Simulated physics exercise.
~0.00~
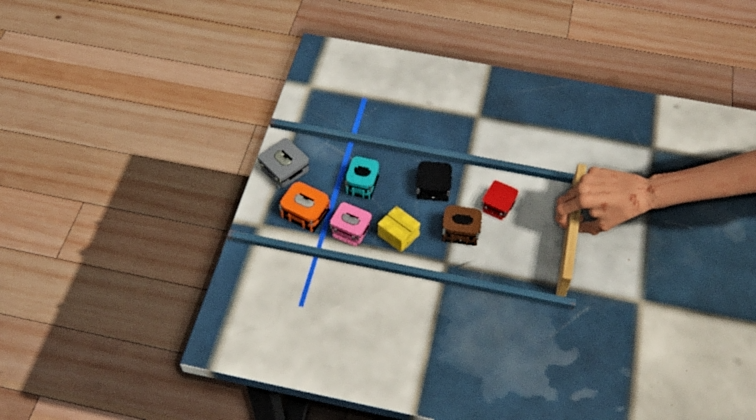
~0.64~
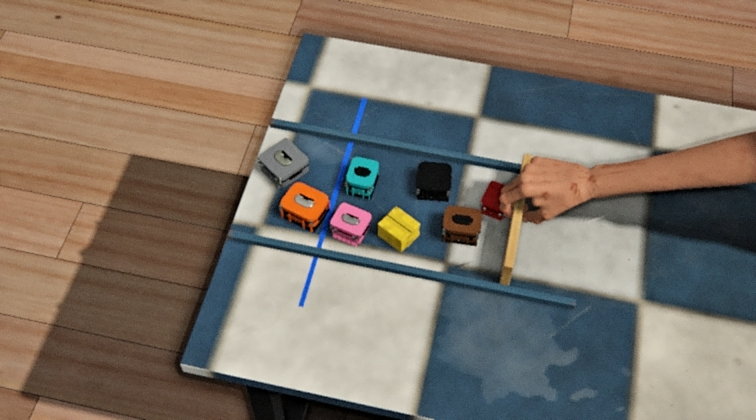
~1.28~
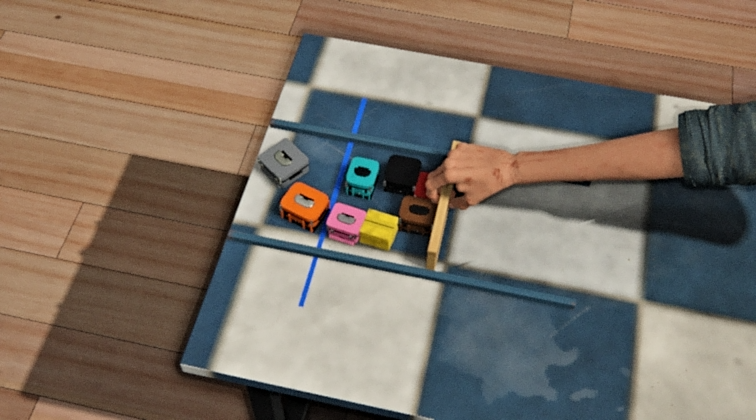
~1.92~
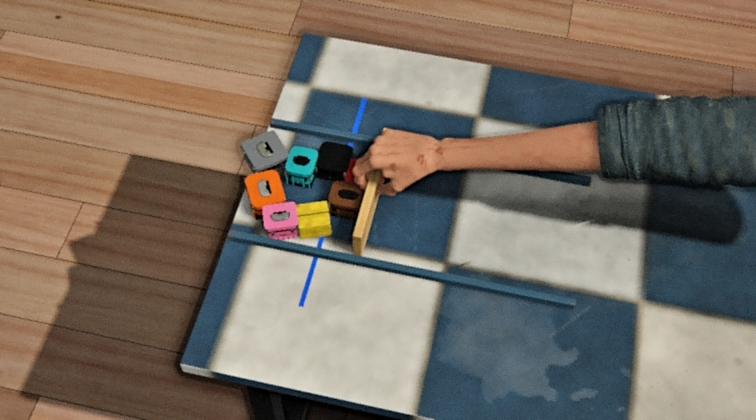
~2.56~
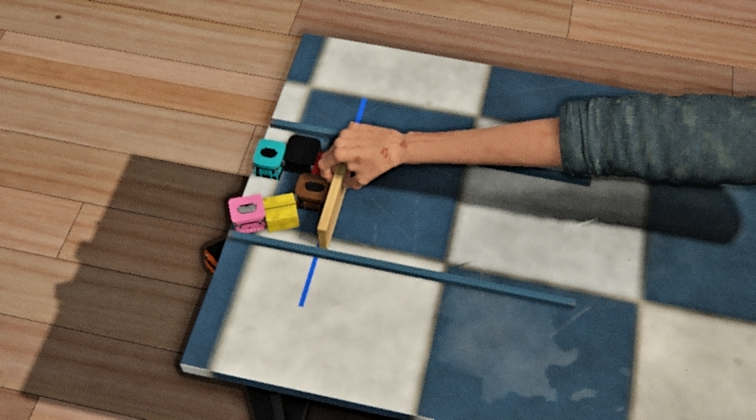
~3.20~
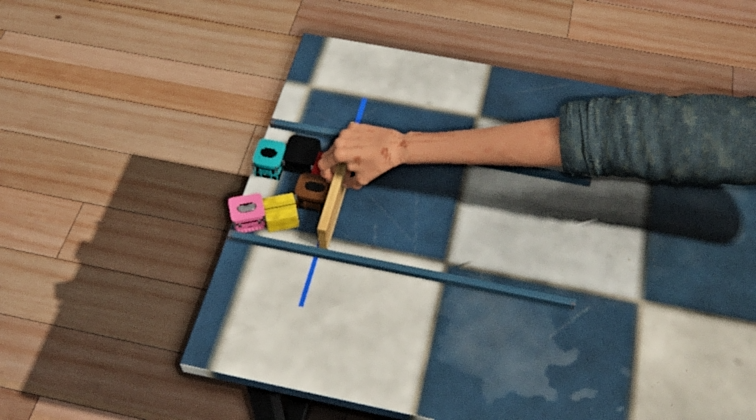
The clip shows a hand pushing a wooden board leftward between two rails on a checkered tabletop, gathering small colorful cases ahead of it. The orange and grey cases go over the left edge, and the board stops near the blue tape with the other cases still on the table.
